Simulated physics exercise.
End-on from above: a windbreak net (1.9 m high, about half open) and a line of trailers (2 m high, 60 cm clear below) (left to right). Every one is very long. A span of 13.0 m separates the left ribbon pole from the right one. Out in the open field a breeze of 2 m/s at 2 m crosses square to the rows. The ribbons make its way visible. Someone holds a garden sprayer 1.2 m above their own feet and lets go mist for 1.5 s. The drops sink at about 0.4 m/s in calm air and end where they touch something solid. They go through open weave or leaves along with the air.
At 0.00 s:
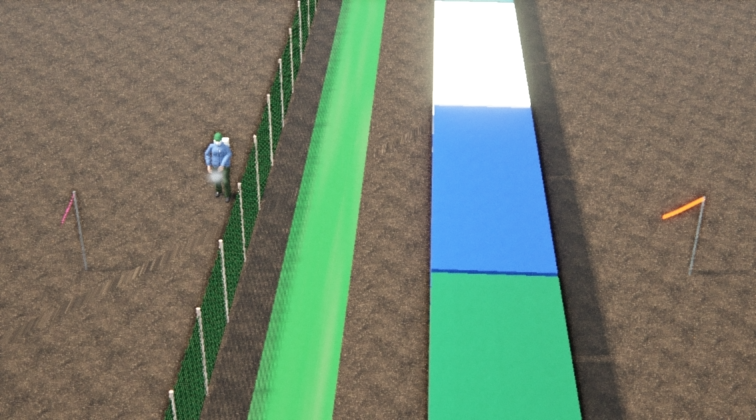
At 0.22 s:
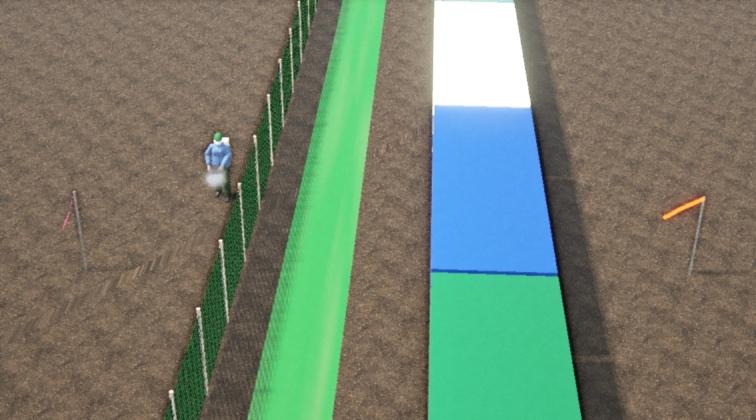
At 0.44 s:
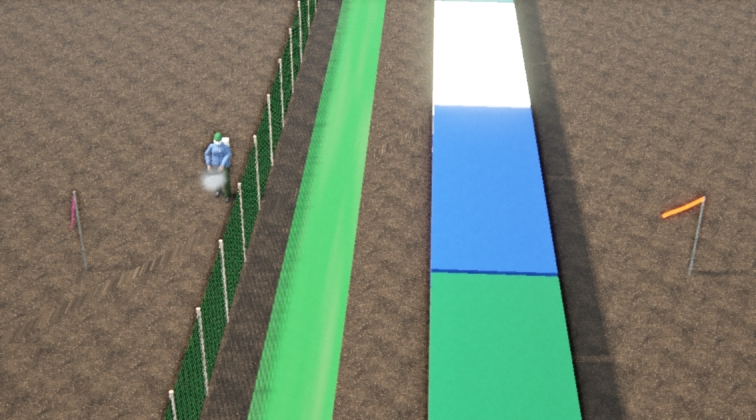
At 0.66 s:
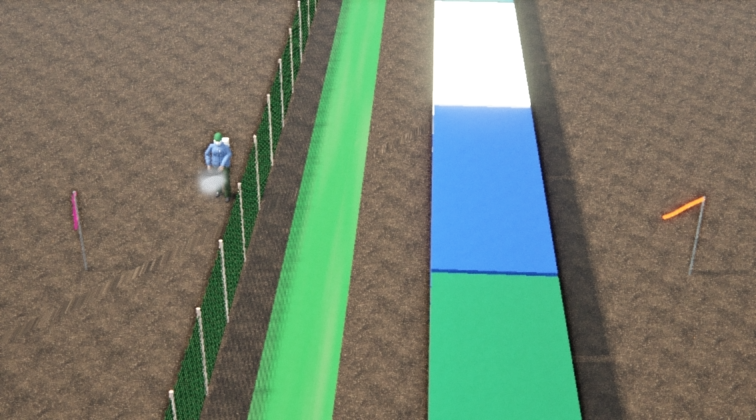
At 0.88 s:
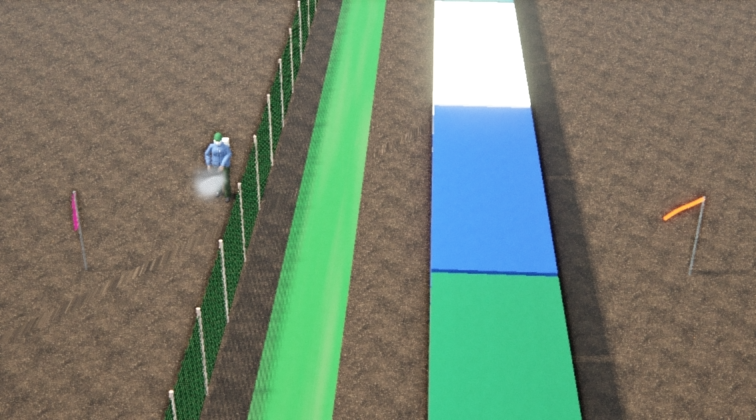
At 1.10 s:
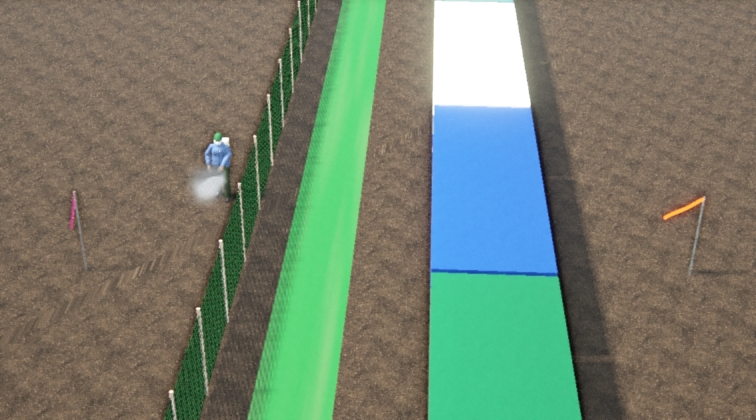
A person in a blue top stood left of the green net, releasing a small white mist that spread slightly leftward, while the pink and orange ribbons on the two poles fluttered a little.
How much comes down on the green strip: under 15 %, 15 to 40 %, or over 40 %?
Green strip: Less than 15 %.
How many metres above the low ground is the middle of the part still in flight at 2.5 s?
0.6 m.
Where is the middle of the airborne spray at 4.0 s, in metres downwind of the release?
Estimate: Some 1.0 m.
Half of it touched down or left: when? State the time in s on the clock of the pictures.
Roughly at 4.5 s.
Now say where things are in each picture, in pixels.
The spray in the air spans x = 210 to 220 around y = 175 and it comes from (217, 173), in the first picture.
The right ribbon ends at (664, 218), leaning 60 degrees to the left, the spray in the air spans x = 210 to 220 around y = 175 and the green one passes (318, 259), in the second picture.
The left ribbon ends at (71, 229), leaning 15 degrees to the left, the spray in the air spans x = 205 to 220 around y = 180 and the top of the line of trailers crosses (486, 152), in the third picture.
The right ribbon ends at (664, 218), leaning 60 degrees to the left, the spray in the air spans x = 205 to 220 around y = 180 and the green one passes (329, 202), in the fourth picture.
The left ribbon ends at (77, 229), hanging almost straight and the spray in the air spans x = 200 to 220 around y = 180, in the fifth picture.
The right ribbon ends at (664, 218), leaning 55 degrees to the left, the spray in the air spans x = 195 to 220 around y = 180 and the top of the windbreak net crosses (252, 149), in the sixth picture.
After 2.5 s, 3 % is no longer flying here, and 0 % lies on the green strip; the middle of what still flies is 0.7 m above the low ground, near (197, 194).
After 4.0 s, 41 % is no longer flying here, and 0 % lies on the green strip; the middle of what still flies is 0.4 m above the low ground, near (182, 205).
After 8.0 s, 95 % is no longer flying here, and 0 % lies on the green strip.
After 20.0 s, 100 % is no longer flying here, and 0 % lies on the green strip.
After 45.0 s, 100 % is no longer flying here, and 0 % lies on the green strip.
